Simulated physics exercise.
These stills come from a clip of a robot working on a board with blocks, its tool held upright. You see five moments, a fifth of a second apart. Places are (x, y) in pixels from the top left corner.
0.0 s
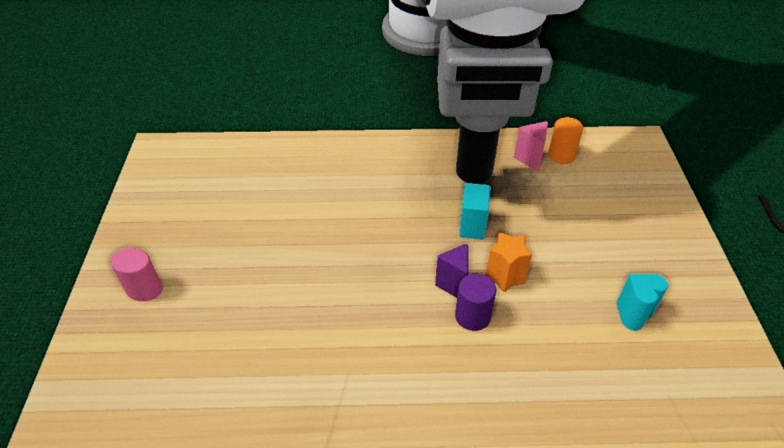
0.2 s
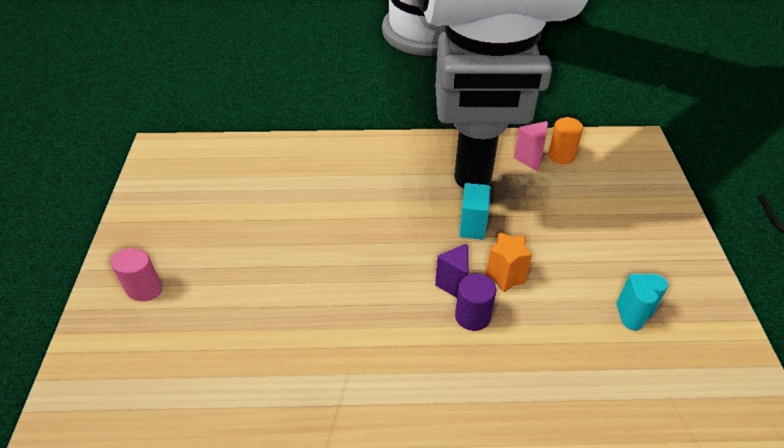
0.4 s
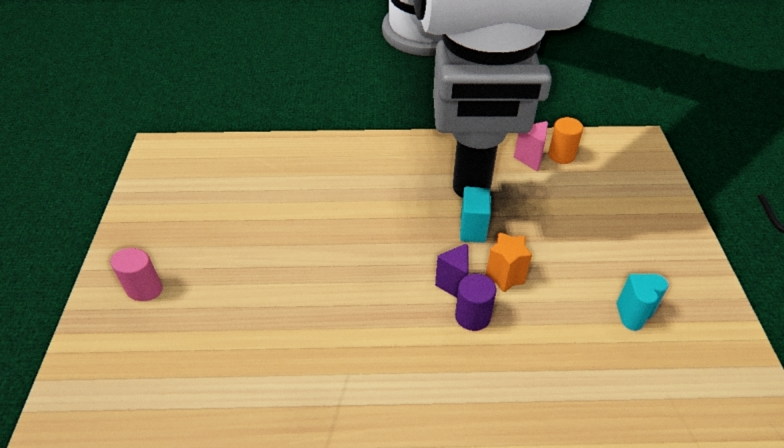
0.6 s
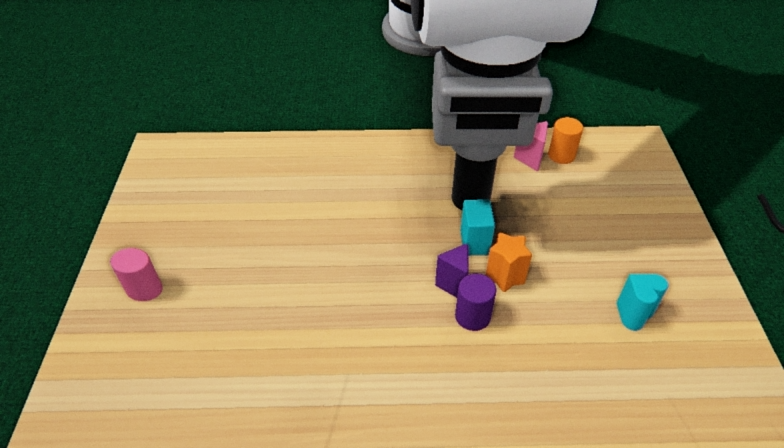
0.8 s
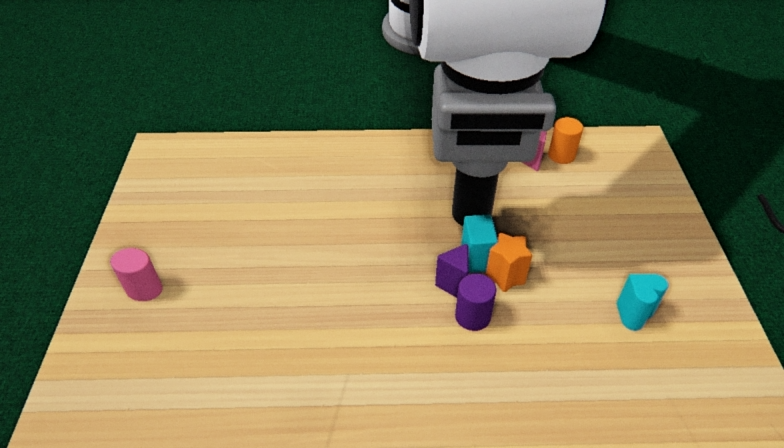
A robot arm pushes a turquoise block down the board toward purple and orange blocks.
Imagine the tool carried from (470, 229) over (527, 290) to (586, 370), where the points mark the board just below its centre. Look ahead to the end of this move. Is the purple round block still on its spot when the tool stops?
No.
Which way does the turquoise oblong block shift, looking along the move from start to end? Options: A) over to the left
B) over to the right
B: Over to the right.
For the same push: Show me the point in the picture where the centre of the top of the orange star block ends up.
The middle of its upper face should be somewhere near (622, 379).
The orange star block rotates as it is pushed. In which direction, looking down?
It rotates counterclockwise.
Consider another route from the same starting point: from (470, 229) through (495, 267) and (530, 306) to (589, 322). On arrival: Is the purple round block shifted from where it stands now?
In short: Yes.
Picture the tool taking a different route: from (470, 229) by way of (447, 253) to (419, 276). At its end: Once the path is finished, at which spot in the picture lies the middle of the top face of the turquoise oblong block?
Final place: (476, 251).
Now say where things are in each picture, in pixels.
The first frame shows tool's lower end at (474, 173); purple triangular piece at (457, 256); purple round block at (478, 287); turquoise oblong block at (477, 196); orange star block at (512, 246).
The second frame shows tool at (473, 180); blocks still.
The third frame shows tool at (471, 189); turquoise oblong block at (477, 199).
The fourth frame shows tool at (471, 201); turquoise oblong block at (479, 212).
The fifth frame shows tool at (471, 216); purple triangular piece at (457, 256); purple round block at (478, 287); turquoise oblong block at (481, 228); orange star block at (512, 246).
What follows on the original path. One third of the way, tool at (512, 256); purple round block at (474, 293); turquoise oblong block at (491, 264), turned 50° clockwise; orange star block at (533, 267), turned 30° anticlockwise.
Two thirds of the way, tool at (552, 303); purple round block at (470, 297); turquoise oblong block at (494, 270), turned 65° clockwise; orange star block at (577, 319), turned 30° anticlockwise.
At the end, tool at (592, 357); purple triangular piece still; purple round block at (470, 297); turquoise oblong block at (494, 270), turned 65° clockwise; orange star block at (622, 379), turned 30° anticlockwise.
